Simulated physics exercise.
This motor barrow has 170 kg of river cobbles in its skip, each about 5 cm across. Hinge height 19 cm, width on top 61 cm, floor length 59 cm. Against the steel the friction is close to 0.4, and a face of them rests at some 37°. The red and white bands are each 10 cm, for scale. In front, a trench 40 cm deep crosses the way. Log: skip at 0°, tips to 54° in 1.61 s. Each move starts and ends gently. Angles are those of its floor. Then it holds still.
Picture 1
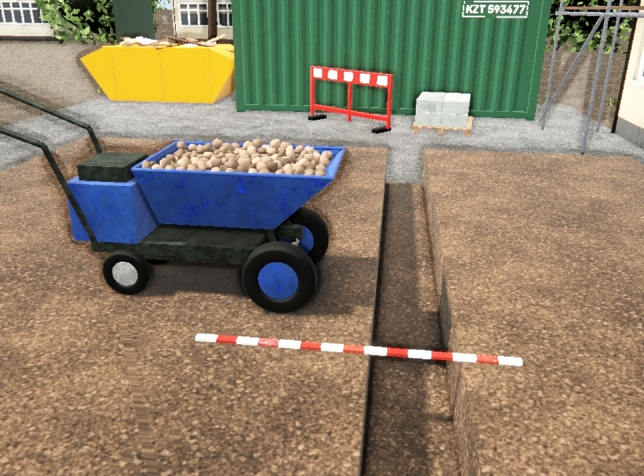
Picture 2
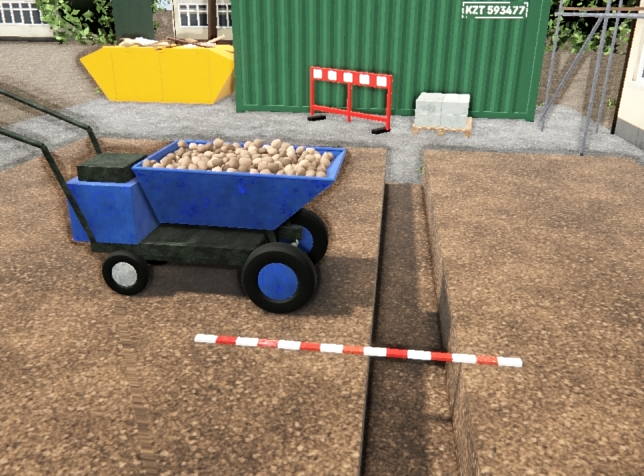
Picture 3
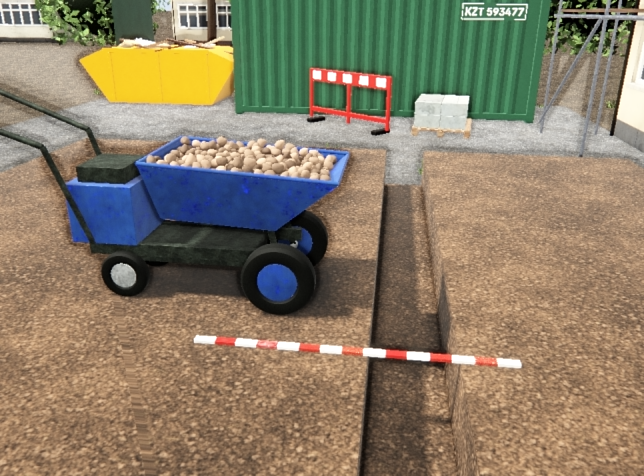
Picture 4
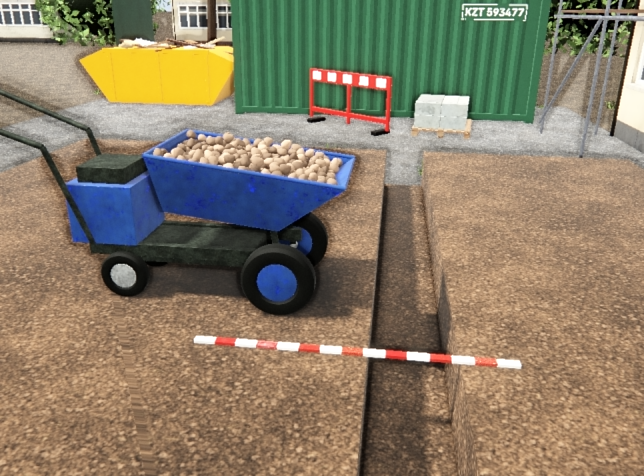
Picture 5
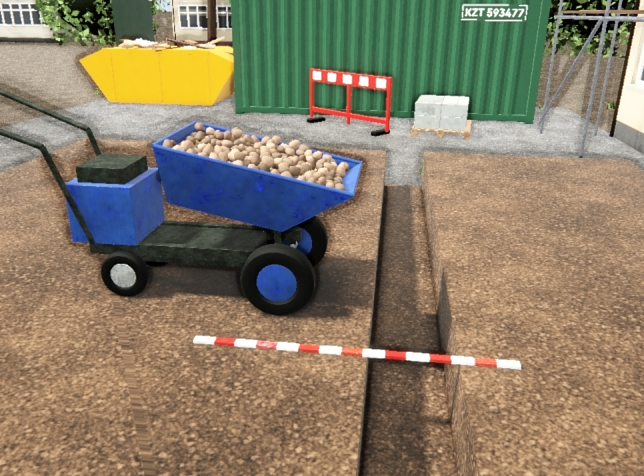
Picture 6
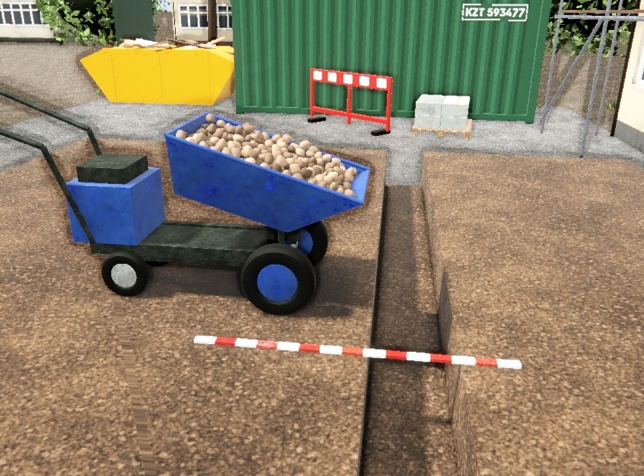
Blue skip of a motor barrow loaded with rounded stones tilting gradually forward to the right beside a narrow trench.
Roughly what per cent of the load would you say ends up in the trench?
I'd say 75 per cent ends up in the trench.
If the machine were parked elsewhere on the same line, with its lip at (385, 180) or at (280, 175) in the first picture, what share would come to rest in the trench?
Close to 35 percent in the first case, 75 percent in the second.
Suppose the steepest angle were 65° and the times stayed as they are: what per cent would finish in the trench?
Around 80 per cent would finish in the trench.
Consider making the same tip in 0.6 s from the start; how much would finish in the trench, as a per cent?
In that case some 55 per cent.
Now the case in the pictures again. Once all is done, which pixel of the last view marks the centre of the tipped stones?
Look at roughly (419, 347).
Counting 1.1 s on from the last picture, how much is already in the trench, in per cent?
Roughly 20% by that time.
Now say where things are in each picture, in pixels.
The first frame shows lip at (333, 179), floor tilted 0°, highest stones at (248, 147).
In the second frame, the skip is at 1°, its lip at (334, 180); the top of the load is at (249, 147).
The third frame shows lip at (338, 184), floor tilted 3°, highest stones at (232, 145).
In the fourth frame, the skip is at 7°, its lip at (345, 189); the top of the load is at (209, 140).
The fifth frame shows lip at (354, 195), floor tilted 12°, highest stones at (217, 134).
The sixth frame shows lip at (363, 203), floor tilted 17°, highest stones at (225, 128).
Then, 0.6 s after the last picture the floor is at 46°, 100 % in the skip; the foremost stones are at (387, 227).
Then, 1.1 s after the last picture the floor is at 54°, 79 % in the skip, 21 % in the trench; the foremost stones are at (452, 287).
Then, 1.5 s after the last picture the floor is at 54°, 51 % in the skip, 41 % in the trench, 9 % past the trench; the foremost stones are at (527, 302).
Then, 3.4 s after the last picture the floor is at 54°, 15 % in the skip, 75 % in the trench, 10 % past the trench; the foremost stones are at (597, 309).
